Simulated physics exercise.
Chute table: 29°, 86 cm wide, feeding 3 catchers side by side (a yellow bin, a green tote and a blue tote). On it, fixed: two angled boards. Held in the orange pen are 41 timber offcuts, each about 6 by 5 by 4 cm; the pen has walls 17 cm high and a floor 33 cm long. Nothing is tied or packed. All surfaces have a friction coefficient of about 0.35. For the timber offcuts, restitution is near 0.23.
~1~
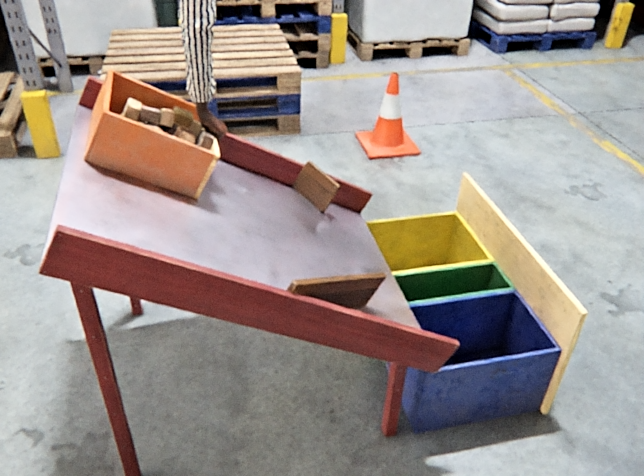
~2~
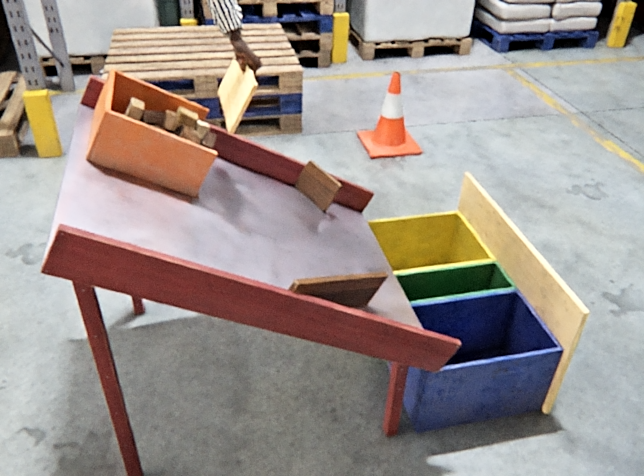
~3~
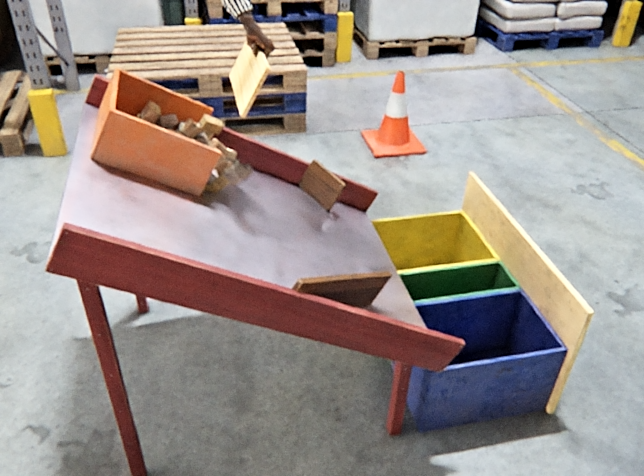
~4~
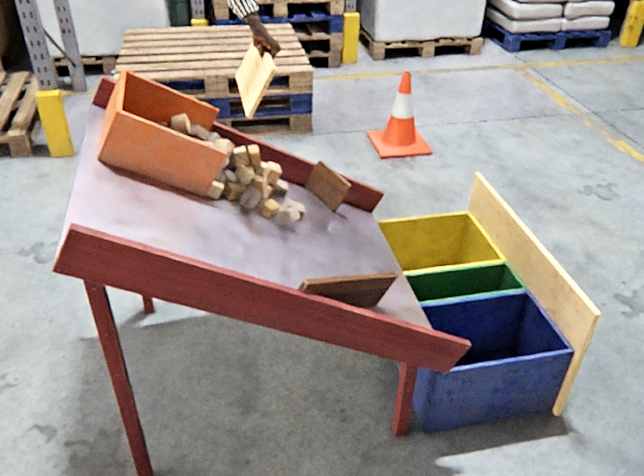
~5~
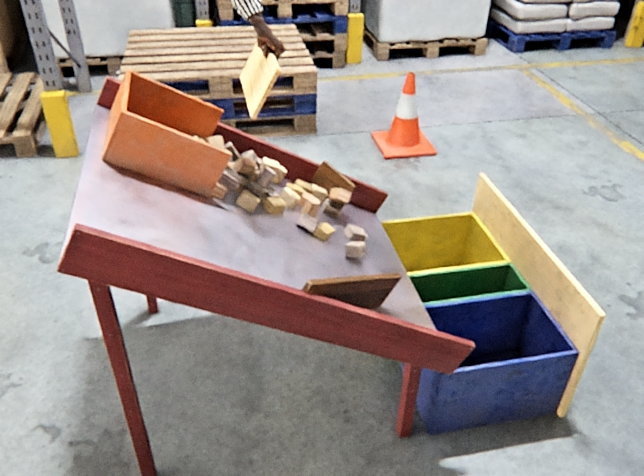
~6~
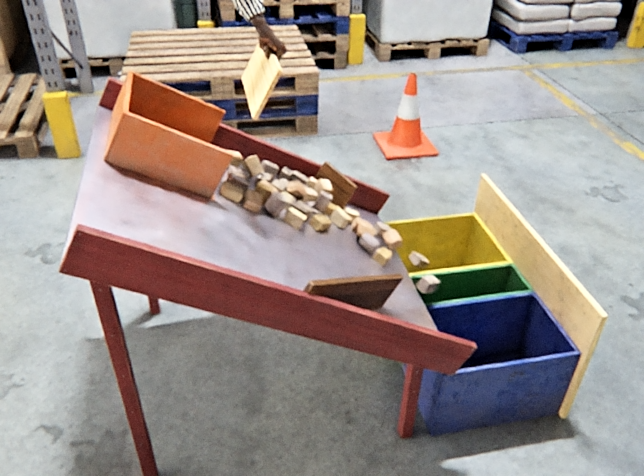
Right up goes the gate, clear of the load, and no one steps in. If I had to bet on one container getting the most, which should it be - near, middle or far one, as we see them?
Bet on the one farthest off.
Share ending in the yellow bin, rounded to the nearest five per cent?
65 %.
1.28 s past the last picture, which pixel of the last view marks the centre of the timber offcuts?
Centre: Approx. (457, 298).
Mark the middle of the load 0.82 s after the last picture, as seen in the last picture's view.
Roughly at pixel (458, 292).
Then, 0.20 s after the last picture, 5 in the yellow bin, 2 in the green tote, 30 on the slope and 4 in the air.
Then, 0.46 s after the last picture, 15 in the yellow bin, 4 in the green tote, 17 on the slope and 5 in the air.
Then, 0.82 s after the last picture, 21 in the yellow bin, 10 in the green tote, 8 on the slope and 2 in the air.
Outcome (1.28 s after the last picture), 27 in the yellow bin, 10 in the green tote and 4 on the slope.
